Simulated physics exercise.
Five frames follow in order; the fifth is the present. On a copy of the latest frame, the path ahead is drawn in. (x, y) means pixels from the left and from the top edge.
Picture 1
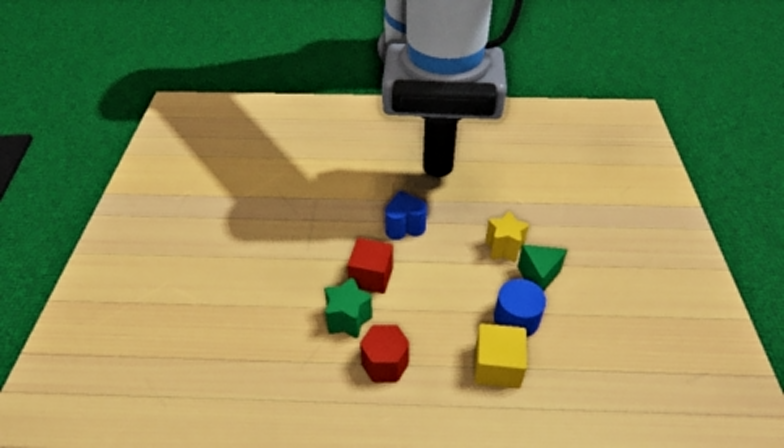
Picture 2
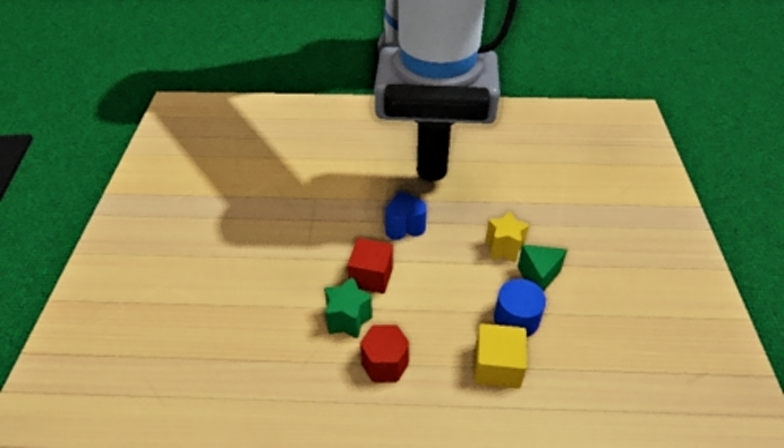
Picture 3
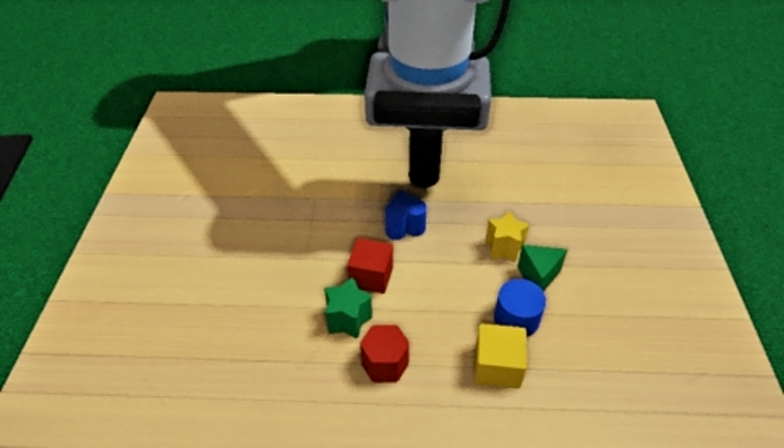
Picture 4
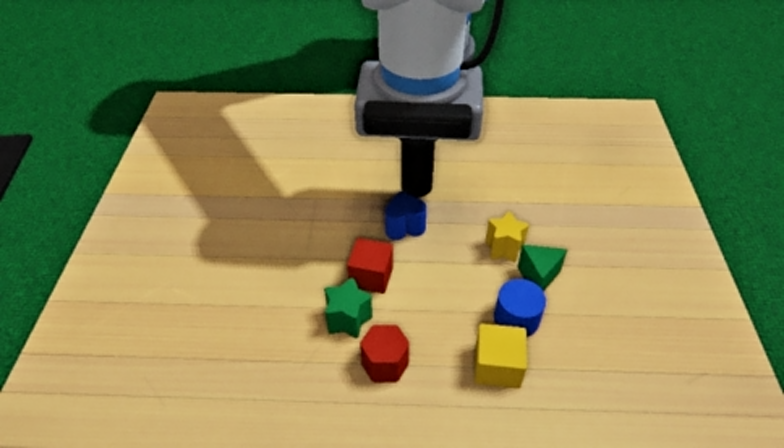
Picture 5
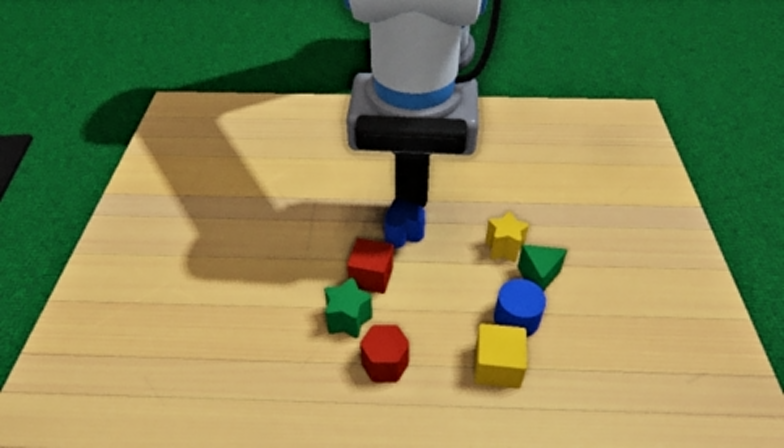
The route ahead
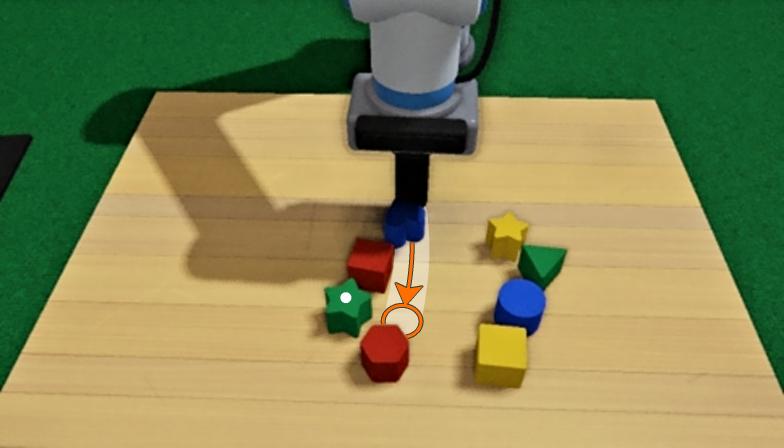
A robot arm moves down and slightly left, nudging the blue heart-shaped block slightly downward.
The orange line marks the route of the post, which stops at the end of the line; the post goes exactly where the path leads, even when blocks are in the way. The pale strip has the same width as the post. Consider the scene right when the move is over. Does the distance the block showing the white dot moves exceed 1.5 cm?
I believe not.
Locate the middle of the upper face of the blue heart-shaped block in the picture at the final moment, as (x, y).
Put as a pixel place, it's (406, 332).
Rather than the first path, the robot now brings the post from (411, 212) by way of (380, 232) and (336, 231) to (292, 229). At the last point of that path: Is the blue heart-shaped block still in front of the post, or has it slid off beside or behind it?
The blue heart-shaped block is left behind or beside.
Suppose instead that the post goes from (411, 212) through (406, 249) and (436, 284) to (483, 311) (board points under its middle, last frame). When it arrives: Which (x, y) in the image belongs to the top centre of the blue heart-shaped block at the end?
It is at (417, 286).
The line goes from (411, 212) via (412, 245) and (409, 281), ending at (402, 321); the dot is on the green star block.
The first path, step by step. One third of the way, post at (413, 233); red four-sided block at (367, 265), turned 40° clockwise; blue heart-shaped block at (404, 248).
Two thirds of the way, post at (410, 270); green star block at (342, 299), turned 10° anticlockwise; red four-sided block at (365, 268), turned 55° clockwise; blue heart-shaped block at (407, 288), turned 20° anticlockwise.
At the end, post at (402, 310); green star block at (340, 300), turned 20° anticlockwise; red four-sided block at (364, 269), turned 65° clockwise; red six-sided block at (379, 367), turned 45° clockwise; blue heart-shaped block at (406, 332), turned 35° anticlockwise.
